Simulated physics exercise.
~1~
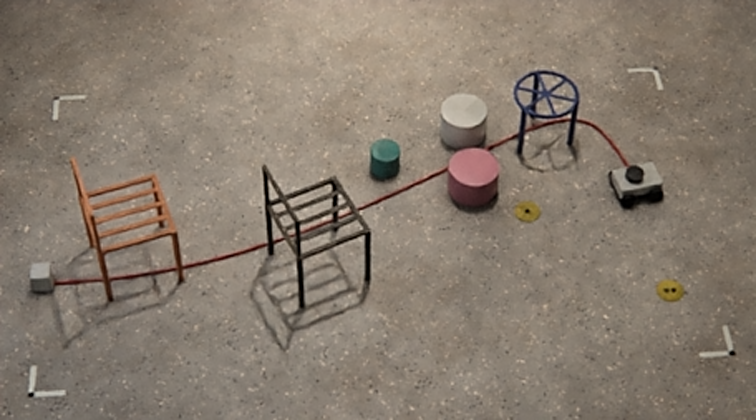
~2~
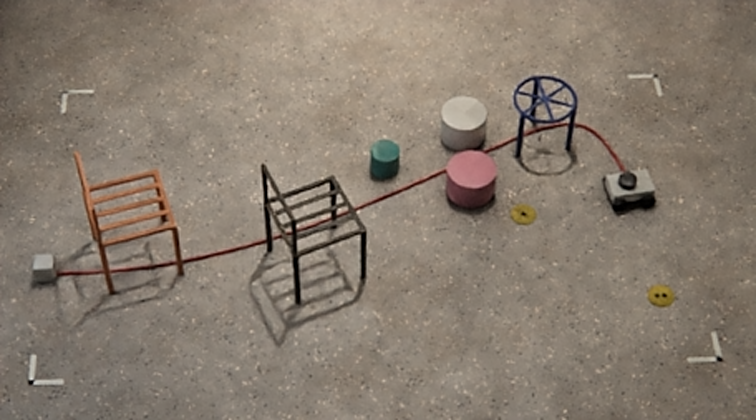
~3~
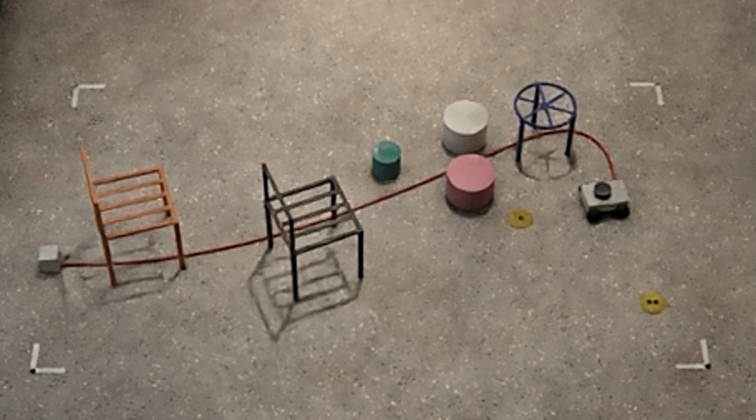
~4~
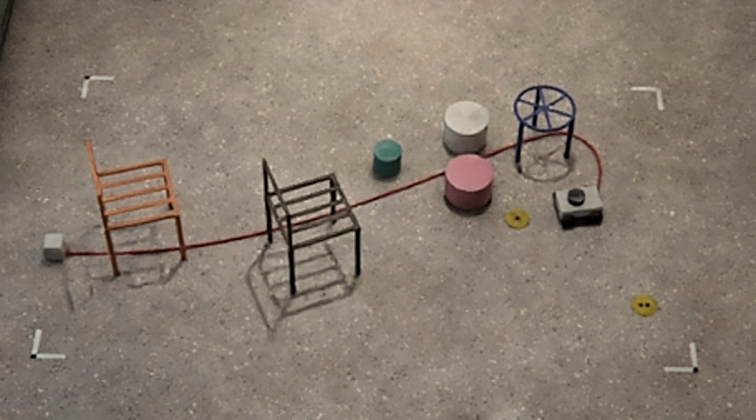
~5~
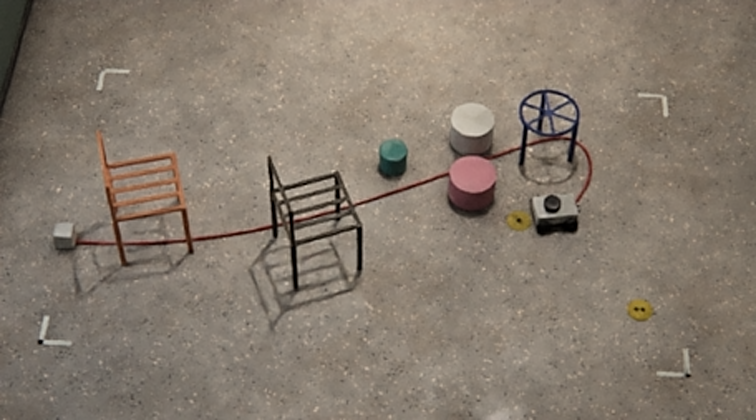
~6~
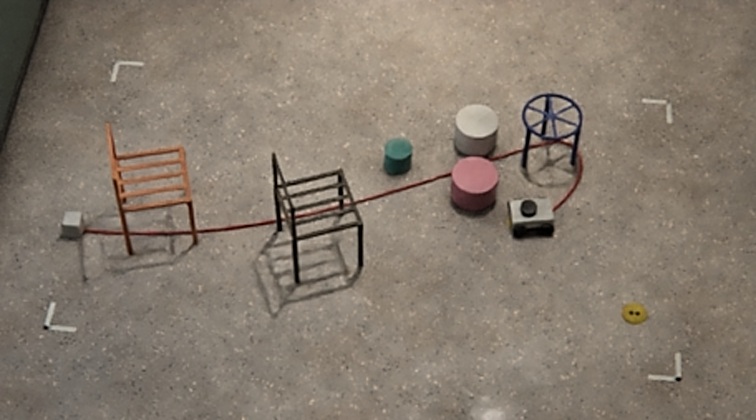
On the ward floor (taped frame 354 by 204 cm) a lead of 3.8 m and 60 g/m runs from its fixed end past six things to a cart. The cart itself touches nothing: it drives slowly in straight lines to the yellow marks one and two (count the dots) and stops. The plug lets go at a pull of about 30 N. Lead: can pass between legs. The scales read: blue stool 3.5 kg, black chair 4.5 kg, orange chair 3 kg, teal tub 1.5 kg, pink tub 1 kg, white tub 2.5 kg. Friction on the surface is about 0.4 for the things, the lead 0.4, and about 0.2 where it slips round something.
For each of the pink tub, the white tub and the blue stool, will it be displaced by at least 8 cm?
Per item: Pink tub: No; white tub: No; blue stool: Yes.
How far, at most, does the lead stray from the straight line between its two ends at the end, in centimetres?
At the end the lead strays roughly 80 cm from the straight line.
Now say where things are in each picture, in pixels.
Pink tub (474, 167); white tub (464, 110); blue stool (547, 93); marks (527, 212) (670, 291); lead runs through (253, 249) (383, 198) (496, 145) (608, 139); cart (643, 187), in the first frame.
Lead runs through (382, 198) (606, 144); cart (636, 193), in the second frame.
Lead runs through (382, 199) (605, 152); cart (612, 203), in the third frame.
Lead runs through (382, 196) (599, 160); cart (586, 208), in the fourth frame.
Lead runs through (387, 194) (590, 171); cart (562, 215), in the fifth frame.
Pink tub (475, 175); white tub (477, 121); blue stool (553, 115); lead runs through (390, 192) (504, 156) (578, 181); cart (539, 219), in the sixth frame.
Next, cart at (539, 235), lead slack at the fixed end; nothing else has moved.
Then, cart at (574, 261), 4 N at the fixed end; nothing else has moved.
After that, cart at (607, 286), 9 N at the fixed end; blue stool 7 cm off its start at (547, 123).
Later, cart at (632, 308), 8 N at the fixed end; blue stool 21 cm off its start.
At the end, cart at (632, 308), 8 N at the fixed end; blue stool 21 cm off its start at (540, 140), pink tub 0 cm off its start at (475, 175), white tub 0 cm off its start at (477, 121).
